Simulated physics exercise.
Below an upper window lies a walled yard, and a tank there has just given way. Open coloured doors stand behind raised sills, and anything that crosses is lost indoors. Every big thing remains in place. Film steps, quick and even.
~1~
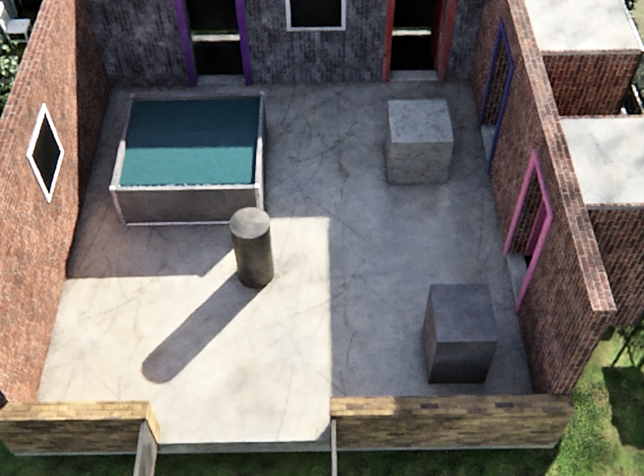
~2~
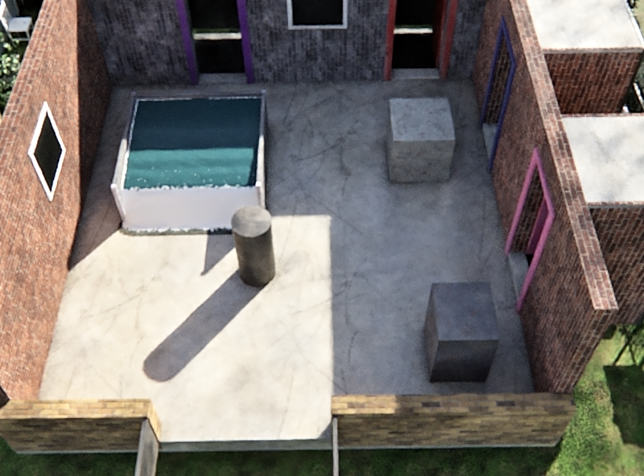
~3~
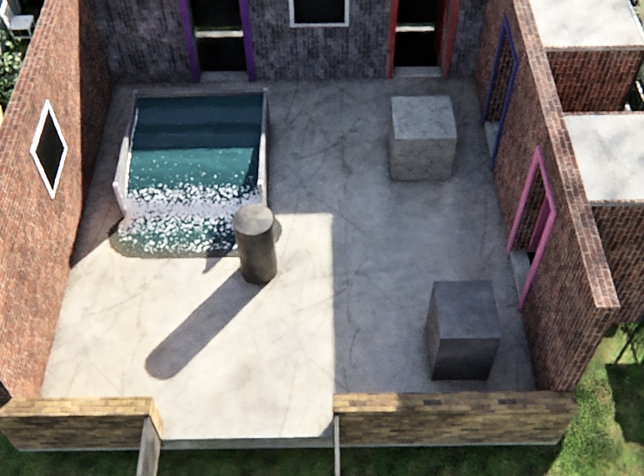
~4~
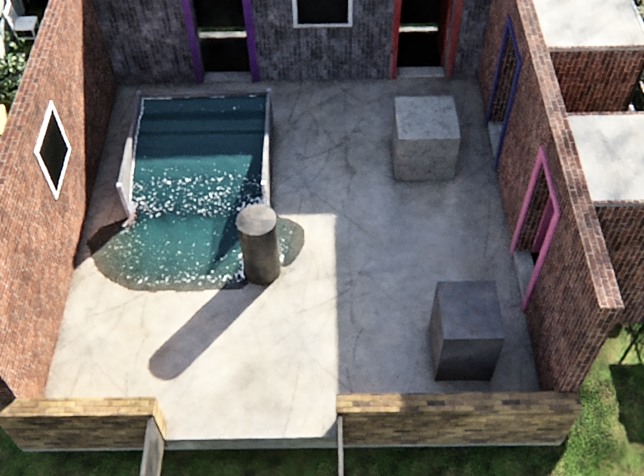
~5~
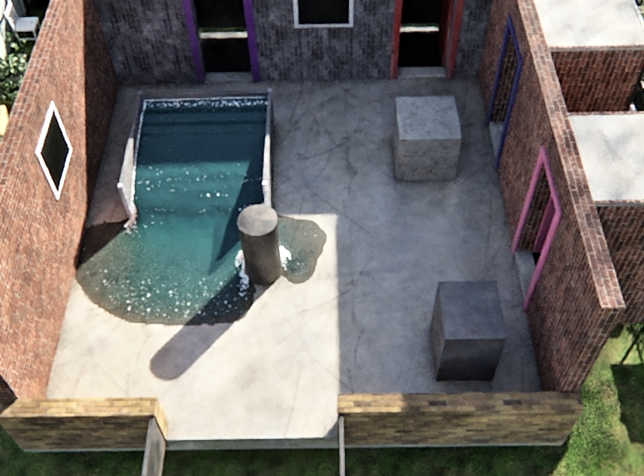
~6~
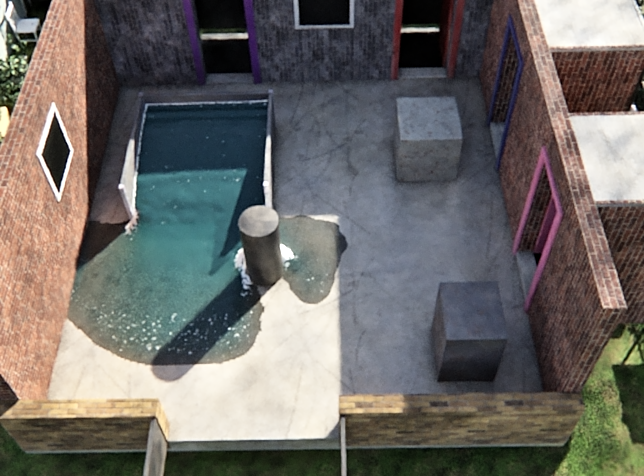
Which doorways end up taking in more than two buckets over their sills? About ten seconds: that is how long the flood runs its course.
The red door stays at or under the cap there; the pink door stays at or under the cap there; the purple door stays at or under the cap there; the blue door stays at or under the cap there.
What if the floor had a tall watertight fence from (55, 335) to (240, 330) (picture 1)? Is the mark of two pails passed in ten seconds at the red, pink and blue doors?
Log - red: Above the line; pink: Above the line; blue: Below the line.
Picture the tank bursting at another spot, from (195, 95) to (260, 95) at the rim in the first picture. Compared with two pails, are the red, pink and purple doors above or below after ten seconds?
Door by door, the red door crosses the line, then the pink door comes up short, then the purple door crosses the line.
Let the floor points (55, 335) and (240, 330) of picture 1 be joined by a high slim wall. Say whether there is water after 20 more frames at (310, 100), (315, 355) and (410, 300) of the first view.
Point by point: First not reached, second submerged, third submerged.
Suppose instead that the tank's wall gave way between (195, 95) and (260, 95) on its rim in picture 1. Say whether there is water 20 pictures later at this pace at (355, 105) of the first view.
Verdict: Flooded.
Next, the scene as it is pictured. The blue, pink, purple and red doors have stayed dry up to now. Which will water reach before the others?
I say the pink door.
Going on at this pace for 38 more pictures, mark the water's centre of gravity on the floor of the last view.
I'd mark it close to (246, 276).
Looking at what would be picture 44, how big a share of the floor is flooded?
Close to 70 percent, by my reckoning.
A moment on, water covers 35 % of the floor; the red door not reached, the pink door not reached, the purple door not reached, the blue door not reached.
Next, water covers 50 % of the floor; the red door not reached, the pink door not reached, the purple door not reached, the blue door not reached.
Then, water covers 55 % of the floor; the red door not reached, the pink door wet at the sill, nothing in, the purple door not reached, the blue door not reached.
Later, water covers 70 % of the floor; the red door not reached, the pink door wet at the sill, nothing in, the purple door not reached, the blue door wet at the sill, nothing in.
In the end, water covers 95 % of the floor; the red door under two buckets in, the pink door wet at the sill, nothing in, the purple door wet at the sill, nothing in, the blue door wet at the sill, nothing in.
